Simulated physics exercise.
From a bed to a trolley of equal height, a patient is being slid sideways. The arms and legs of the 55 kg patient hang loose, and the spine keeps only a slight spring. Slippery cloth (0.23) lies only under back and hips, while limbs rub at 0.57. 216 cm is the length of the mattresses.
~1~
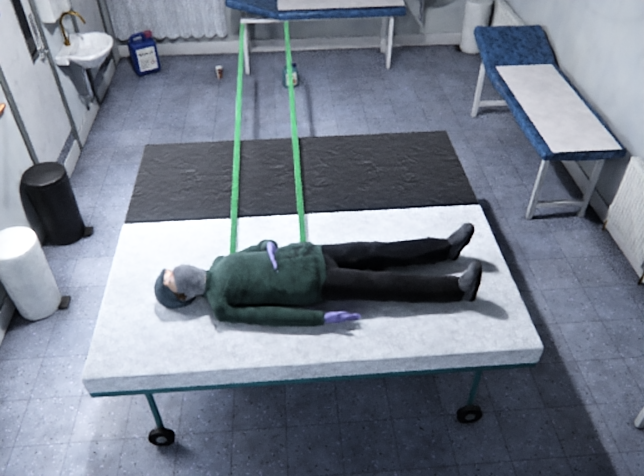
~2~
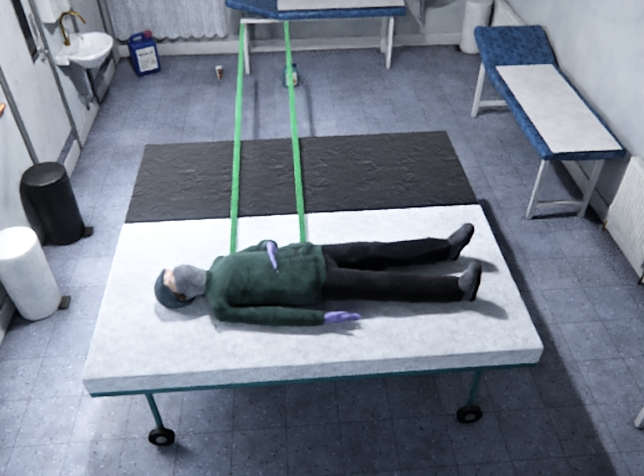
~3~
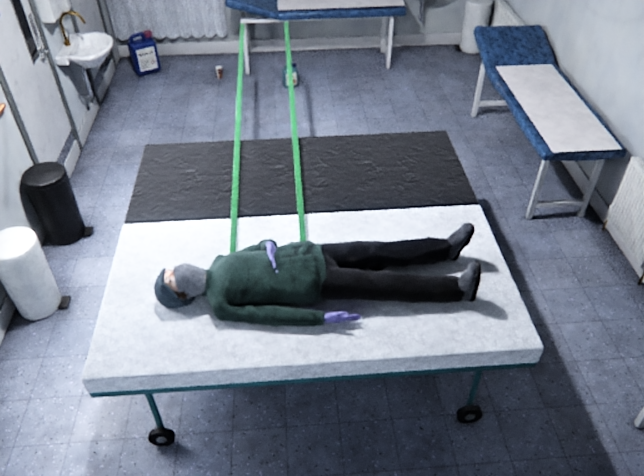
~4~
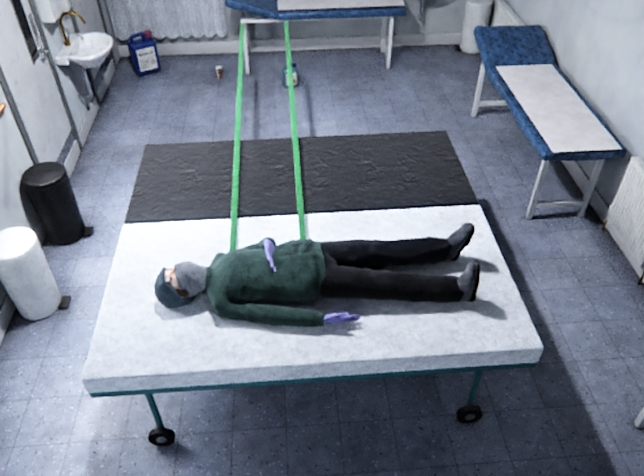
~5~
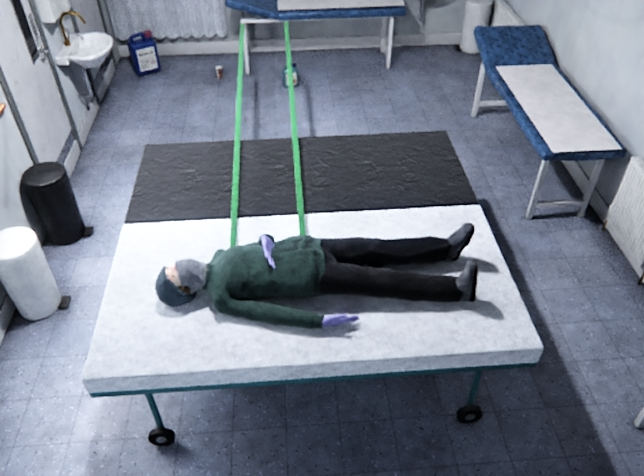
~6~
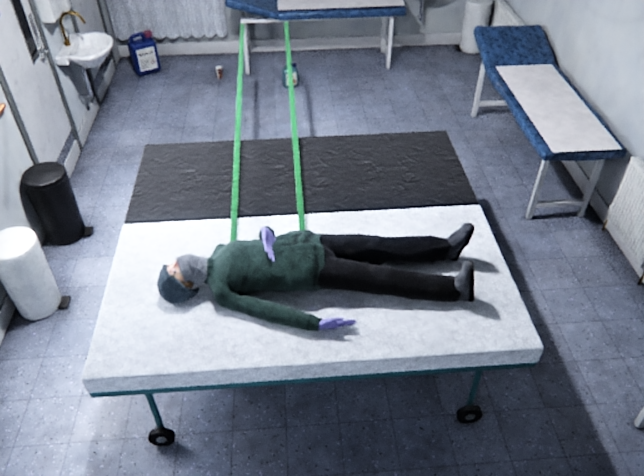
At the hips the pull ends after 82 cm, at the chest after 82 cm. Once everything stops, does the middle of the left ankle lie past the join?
No.
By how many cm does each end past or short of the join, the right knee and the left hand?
Right knee 20 short, left hand 64 past.
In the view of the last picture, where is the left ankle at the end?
Roughly at (413, 211).
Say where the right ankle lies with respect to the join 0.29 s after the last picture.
It is roughly 74 cm short of the mark.
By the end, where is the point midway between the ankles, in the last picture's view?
Roughly at (402, 234).
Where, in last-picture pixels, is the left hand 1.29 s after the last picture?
In pixels of the last picture, somewhere around (260, 158).
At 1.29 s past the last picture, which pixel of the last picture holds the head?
Close to (187, 204).
Then, 0.29 s after the last picture the left ankle is 46 cm short of the join, near (443, 249) in the last picture's view.
Then, 0.79 s after the last picture the left ankle is 40 cm short of the join, near (425, 245) in the last picture's view; the left hand 32 cm past the join.
Then, 1.29 s after the last picture the left ankle is 18 cm short of the join, near (415, 221) in the last picture's view; the left hand 57 cm past the join.
When all is still, head crosses the join; left hand crosses the join; right hand stops short of the join; left ankle stops short of the join; right ankle stops short of the join; right knee stops short of the join.
